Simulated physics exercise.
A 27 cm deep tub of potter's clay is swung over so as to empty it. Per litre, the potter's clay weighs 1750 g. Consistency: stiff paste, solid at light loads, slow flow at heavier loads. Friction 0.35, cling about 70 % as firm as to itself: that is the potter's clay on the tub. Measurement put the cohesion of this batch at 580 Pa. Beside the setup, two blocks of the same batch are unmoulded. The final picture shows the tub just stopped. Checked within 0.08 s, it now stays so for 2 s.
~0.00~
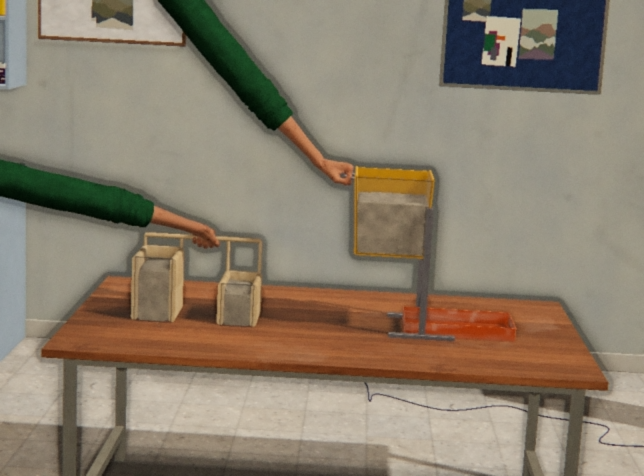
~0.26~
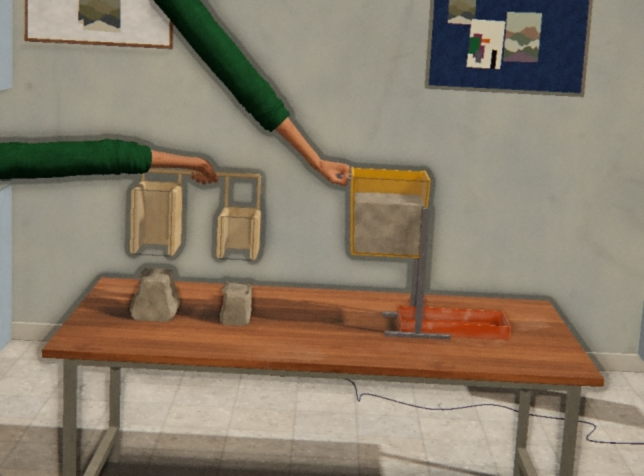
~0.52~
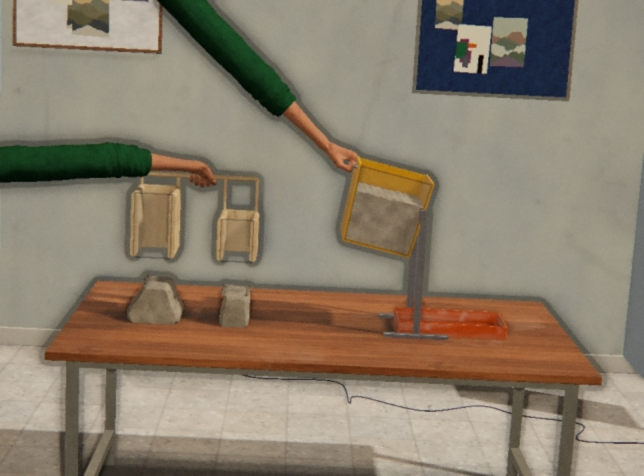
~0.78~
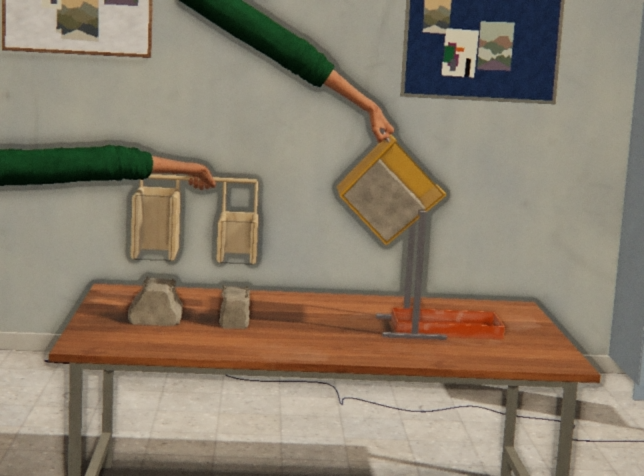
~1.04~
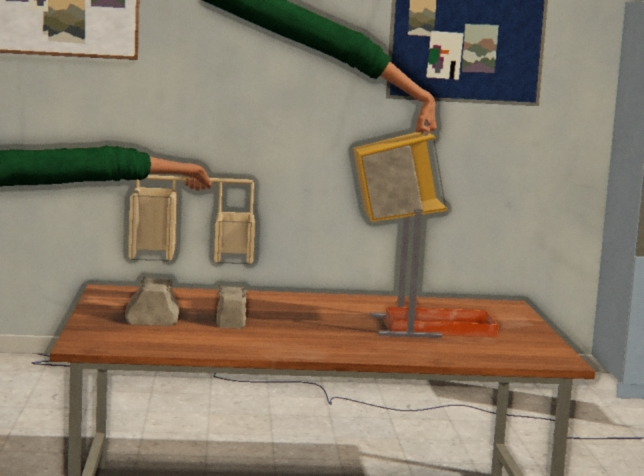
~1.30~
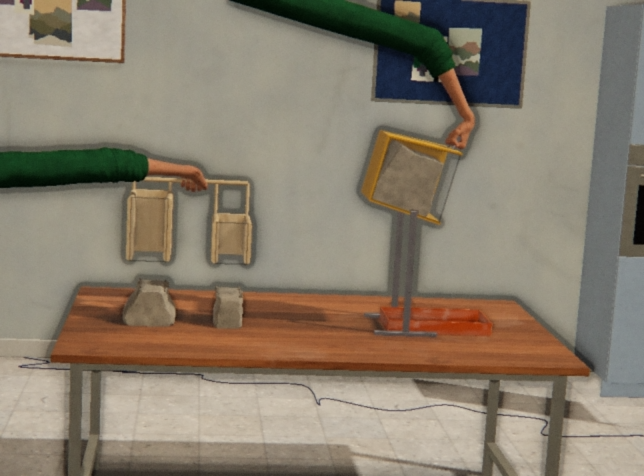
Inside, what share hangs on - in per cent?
I would say around 39 per cent.
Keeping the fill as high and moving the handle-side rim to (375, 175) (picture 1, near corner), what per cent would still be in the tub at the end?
About 60 % stays in the tub.
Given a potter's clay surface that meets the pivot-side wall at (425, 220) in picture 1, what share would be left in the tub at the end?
That works out near 55 %.
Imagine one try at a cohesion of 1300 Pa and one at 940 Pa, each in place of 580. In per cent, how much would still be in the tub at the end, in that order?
Expect about 45 in a hundred, then about 40 in a hundred.
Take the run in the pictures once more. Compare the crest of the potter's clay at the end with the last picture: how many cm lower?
14 cm.
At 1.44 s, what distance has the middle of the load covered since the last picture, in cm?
Distance: About 8 cm.
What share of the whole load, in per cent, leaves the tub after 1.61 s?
10 %.
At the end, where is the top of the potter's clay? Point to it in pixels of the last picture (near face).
About (380, 183).
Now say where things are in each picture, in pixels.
In the first frame, handle-side rim at (358, 176), tilt 0 degrees; highest point of the potter's clay at (426, 205); test blocks 20 cm, 13 cm high (left to right).
In the second frame, handle-side rim at (355, 177), tilt 0 degrees; highest point of the potter's clay at (422, 205); test blocks 16 cm, 13 cm high (left to right).
In the third frame, handle-side rim at (362, 165), tilt 12 degrees; highest point of the potter's clay at (362, 191); test blocks 14 cm, 13 cm high (left to right).
In the fourth frame, handle-side rim at (396, 142), tilt 44 degrees; highest point of the potter's clay at (381, 163); test blocks 14 cm, 13 cm high (left to right).
In the fifth frame, handle-side rim at (434, 139), tilt 76 degrees; highest point of the potter's clay at (407, 147); test blocks 14 cm, 13 cm high (left to right).
In the sixth frame, handle-side rim at (461, 155), tilt 104 degrees; highest point of the potter's clay at (401, 146); test blocks 14 cm, 13 cm high (left to right).
By 1.44 s, the tub is at 104 degrees and holds 83 %.
By 1.61 s, the tub is at 104 degrees and holds 48 %.
By 1.78 s, the tub is at 104 degrees and holds 39 %.
By 1.95 s, the tub is at 104 degrees and holds 39 %.
By 3.30 s, at the end, the tub is at 104 degrees and holds 39 %.
